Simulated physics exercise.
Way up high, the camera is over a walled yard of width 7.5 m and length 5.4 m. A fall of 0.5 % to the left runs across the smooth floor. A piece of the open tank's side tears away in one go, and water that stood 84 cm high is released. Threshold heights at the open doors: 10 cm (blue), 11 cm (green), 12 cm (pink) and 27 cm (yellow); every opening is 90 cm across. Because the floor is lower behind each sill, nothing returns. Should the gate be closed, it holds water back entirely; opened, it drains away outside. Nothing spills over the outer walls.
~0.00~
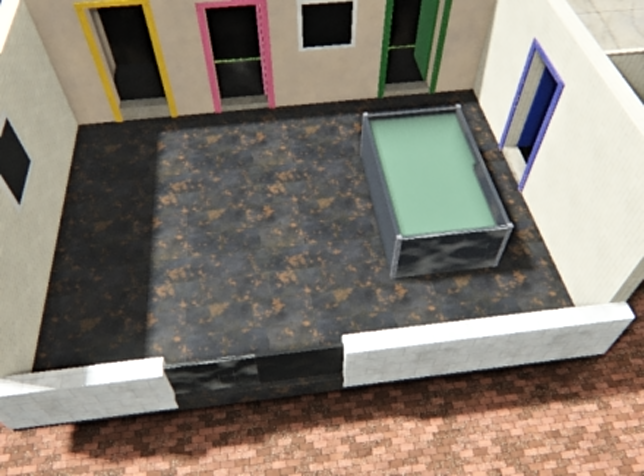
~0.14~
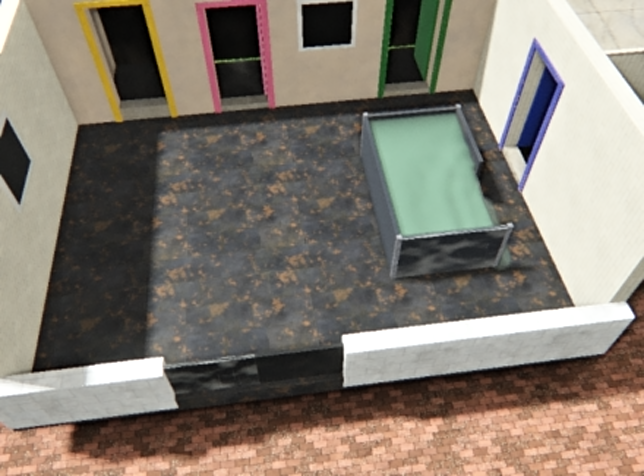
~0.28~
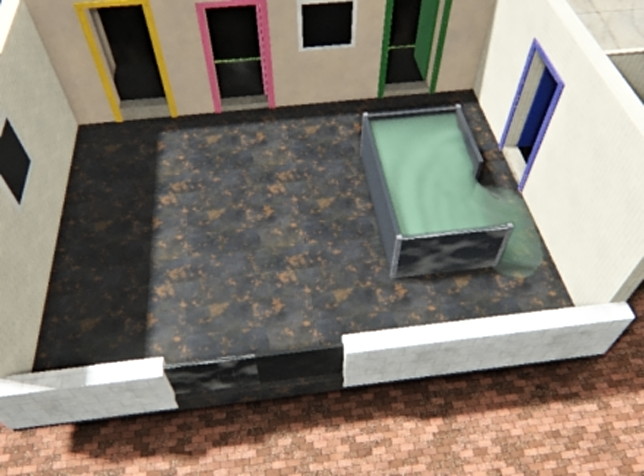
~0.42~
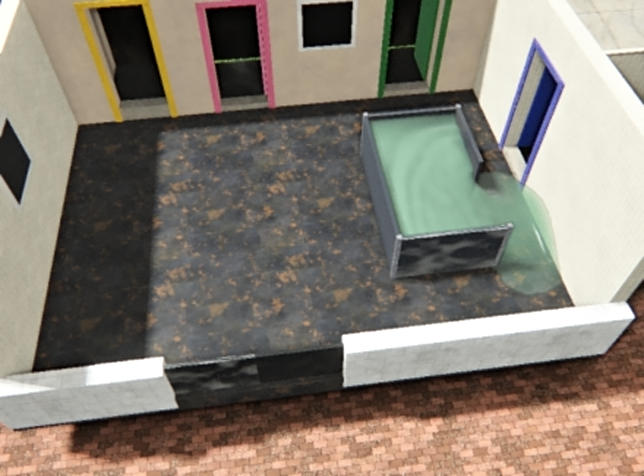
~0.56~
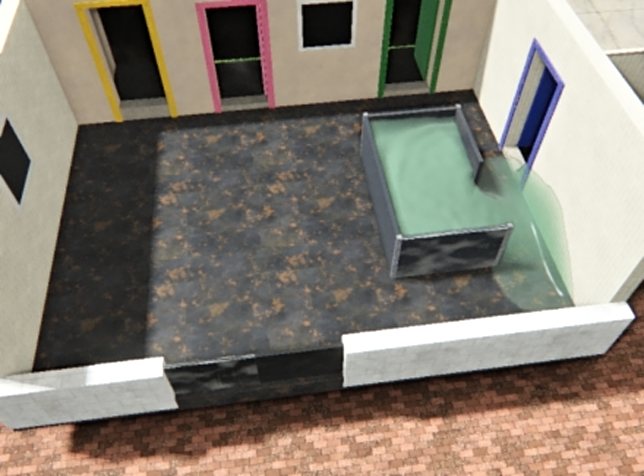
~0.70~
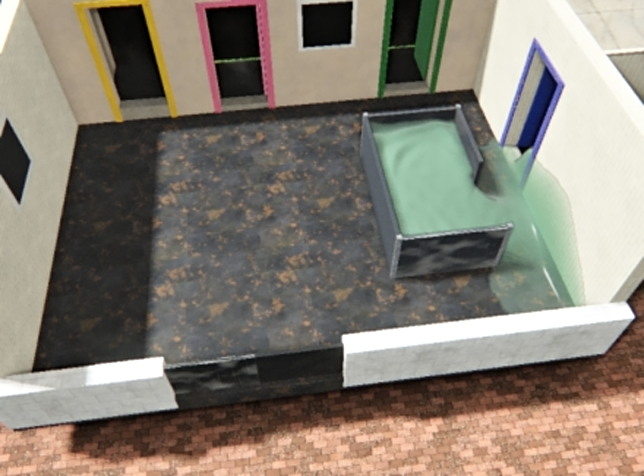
Pale green water pours through a gap torn in the right side of an open tank in a walled yard, then spreads over the dark floor between the tank and the right wall, near a blue-framed doorway.
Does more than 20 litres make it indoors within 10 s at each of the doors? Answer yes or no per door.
Blue door, yes; green door, yes; pink door, no; yellow door, no.
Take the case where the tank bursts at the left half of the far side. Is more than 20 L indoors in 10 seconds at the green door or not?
Against that limit: Green beyond it.
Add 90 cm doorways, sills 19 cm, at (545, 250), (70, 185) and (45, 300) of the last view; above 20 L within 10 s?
First doorway gets there, second falls short, third falls short.
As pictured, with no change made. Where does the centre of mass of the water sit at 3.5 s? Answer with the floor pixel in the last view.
Near (407, 223).
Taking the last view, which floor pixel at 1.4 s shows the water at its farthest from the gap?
About pixel (468, 95).
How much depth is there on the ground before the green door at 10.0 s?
Roughly 6.5 centimetres.
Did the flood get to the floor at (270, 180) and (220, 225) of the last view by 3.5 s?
I'd say spared, then drenched.
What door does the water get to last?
The yellow door is last.
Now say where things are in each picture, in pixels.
The first picture shows the open tank at (431, 170) is whole and still, 84 cm deep.
In the second picture, water pours out at (483, 221) and has run 0.7 m, to (498, 267); typically 7 cm deep outside, 84 cm at the open tank's back.
In the third picture, water pours out at (483, 221) and has run 1.0 m, to (510, 195); typically 13 cm deep outside, 84 cm at the open tank's back.
In the fourth picture, water pours out at (482, 222) and has run 1.4 m, to (513, 179); typically 17 cm deep outside, 76 cm at the open tank's back.
In the fifth picture, the front is at (504, 159), 1.8 m from the gap at (482, 222); 2.4 m2 of floor is under water; 72 cm left at the back of the open tank.
In the sixth picture, water pours out at (482, 222) and has run 2.2 m, to (495, 140); typically 13 cm deep outside, 71 cm at the open tank's back.
After 1.4 s water covers 15 % of the floor and is deepest (72 cm) near (571, 320); blue door 18 cm at the sill, 24 L in, green door not reached, pink door not reached, yellow door not reached.
After 2.2 s water covers 30 % of the floor and is deepest (50 cm) near (576, 332); blue door 17 cm at the sill, 40 L in, green door 21 cm at the sill, 19 L in, pink door not reached, yellow door not reached.
After 3.5 s water covers 70 % of the floor and is deepest (30 cm) near (564, 333); blue door 14 cm at the sill, 66 L in, green door 21 cm at the sill, 64 L in, pink door 3 cm at the sill, 0 L in, yellow door not reached.
After 6.0 s water covers 95 % of the floor and is deepest (26 cm) near (78, 130); blue door 10 cm at the sill, 77 L in, green door 13 cm at the sill, 116 L in, pink door 3 cm at the sill, 0 L in, yellow door 3 cm at the sill, 0 L in.
After 10.0 s water covers 95 % of the floor and is deepest (14 cm) near (88, 368); blue door 6 cm at the sill, 78 L in, green door 7 cm at the sill, 121 L in, pink door 11 cm at the sill, 0 L in, yellow door 10 cm at the sill, 0 L in.
